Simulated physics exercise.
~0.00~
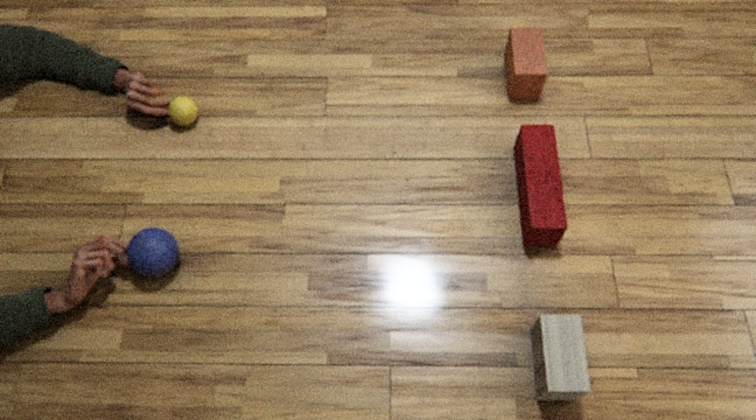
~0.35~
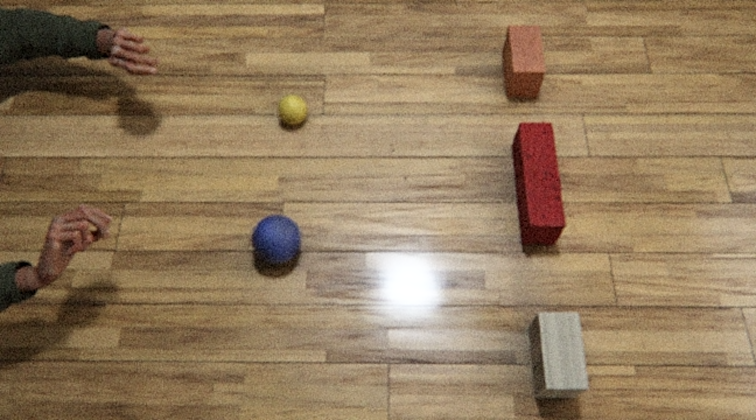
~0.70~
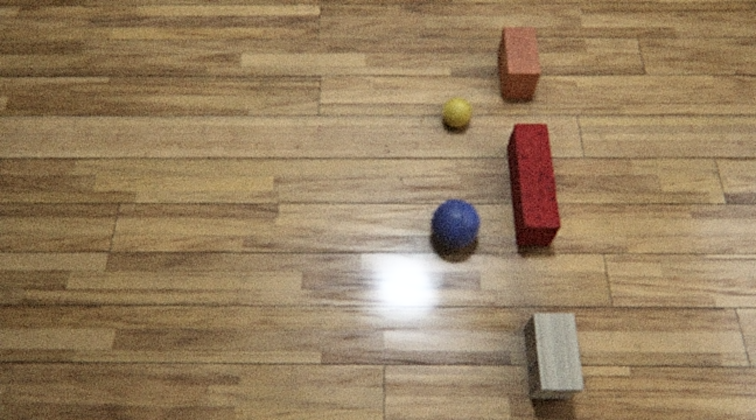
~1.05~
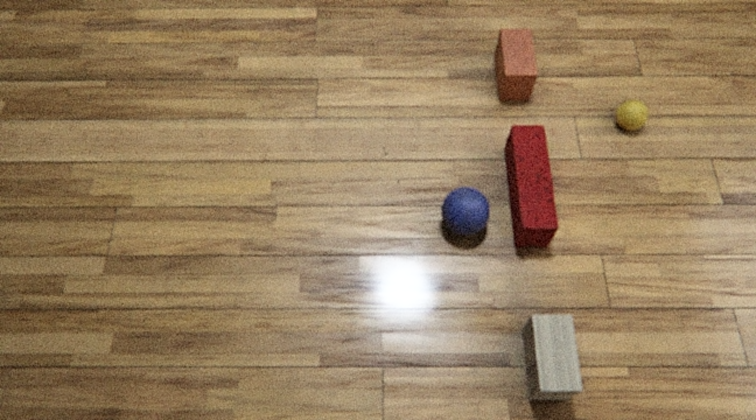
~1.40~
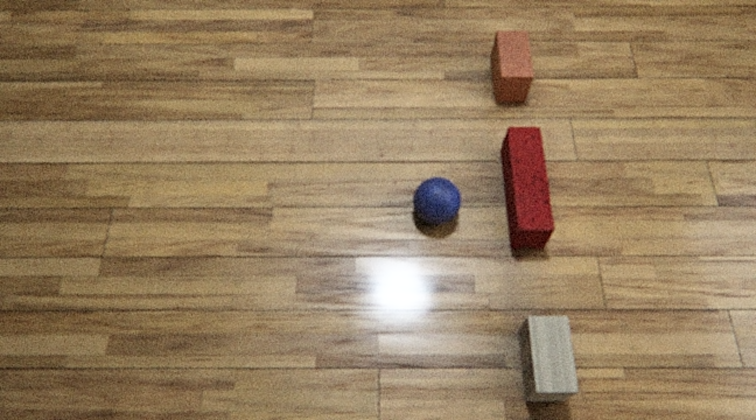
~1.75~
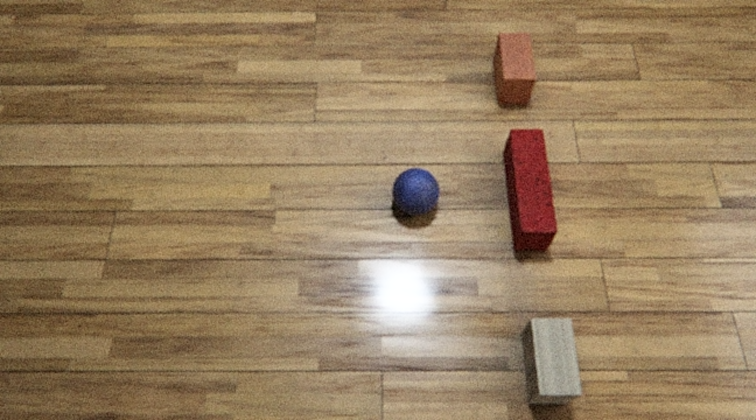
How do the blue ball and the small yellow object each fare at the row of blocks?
The blue ball hits the red block and comes back to the left without getting through. The small yellow object passes through the gap between the orange and red blocks and rolls out of view.
